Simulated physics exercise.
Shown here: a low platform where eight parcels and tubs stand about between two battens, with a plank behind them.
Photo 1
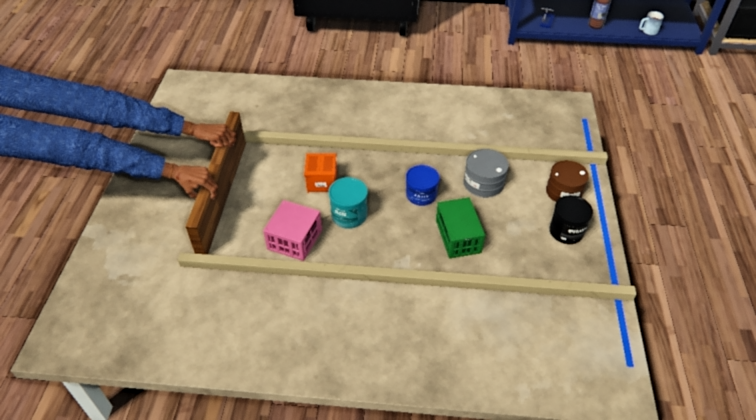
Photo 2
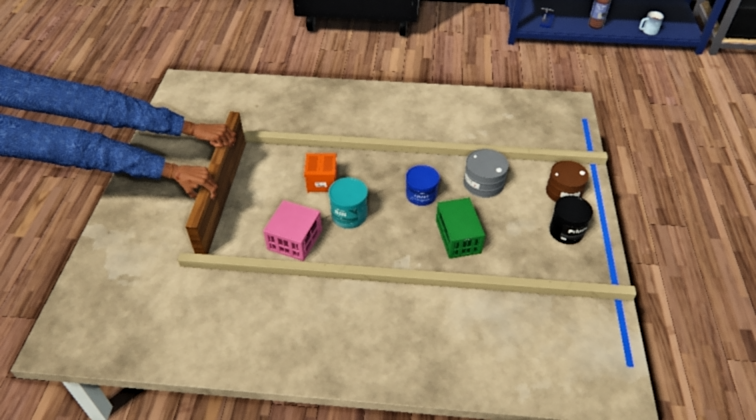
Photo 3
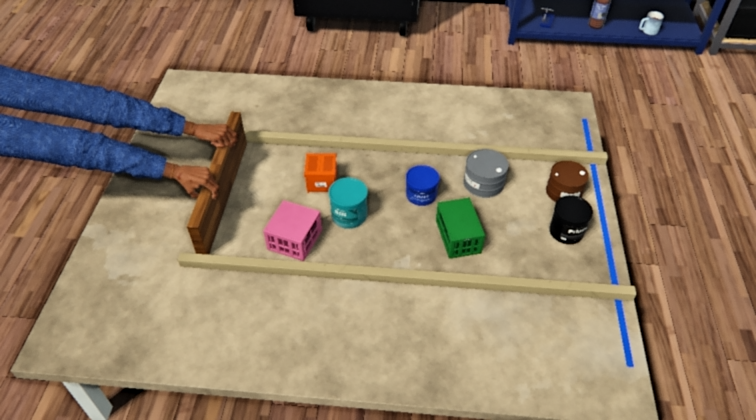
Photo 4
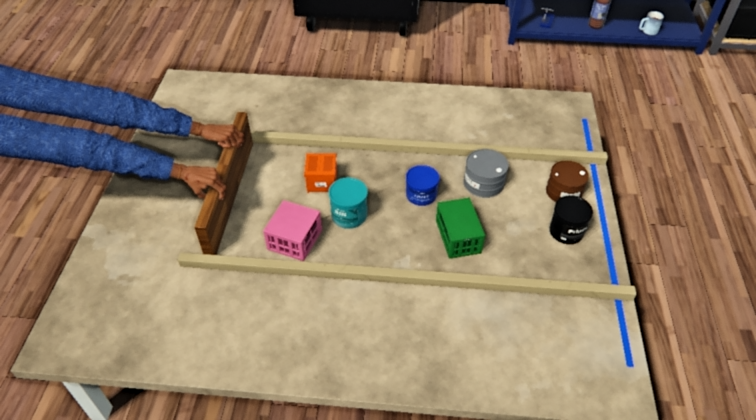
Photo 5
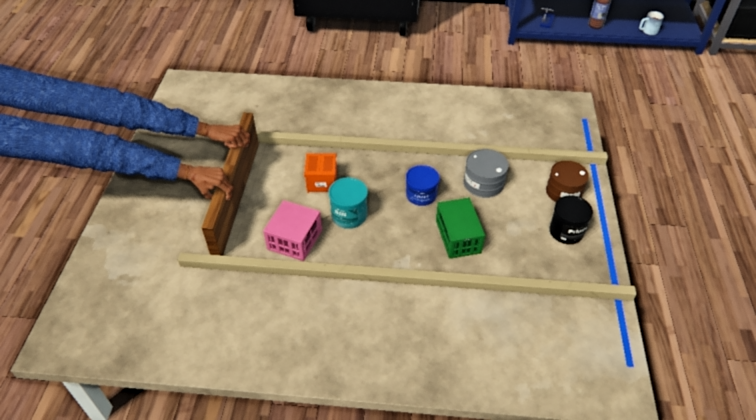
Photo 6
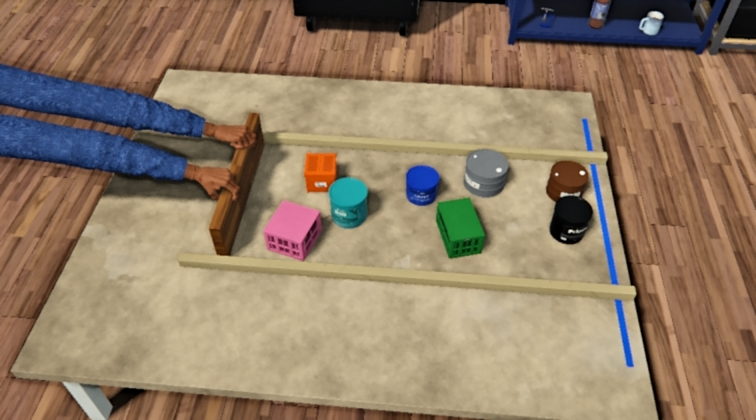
A wooden plank, held by two hands in blue sleeves, slid a short way right between two battens on a table, while the eight colourful crates, tubs and canisters in front of it stayed still.
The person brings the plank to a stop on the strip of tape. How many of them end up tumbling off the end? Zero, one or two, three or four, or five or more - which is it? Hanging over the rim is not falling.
It is going to spill five or more of them.
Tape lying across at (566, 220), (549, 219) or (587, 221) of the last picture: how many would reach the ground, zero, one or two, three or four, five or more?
Taking the places in the order asked: 3 or 4, then one or two, then three or four.
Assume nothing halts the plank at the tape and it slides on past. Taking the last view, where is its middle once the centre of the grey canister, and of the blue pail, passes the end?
I reckon its middle sits around (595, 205) and then around (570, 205).
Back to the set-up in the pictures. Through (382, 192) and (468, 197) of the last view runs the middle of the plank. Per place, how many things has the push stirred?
First 4 and then 6.
Soon after, none off yet; brown canister at rest near (567, 183); black pail at rest near (570, 220); grey canister at rest near (486, 173).
In the end, the number that fall off is five or more; gone, pink crate, orange tote, turquoise pail, blue pail, green crate, grey canister, black pail and brown canister.
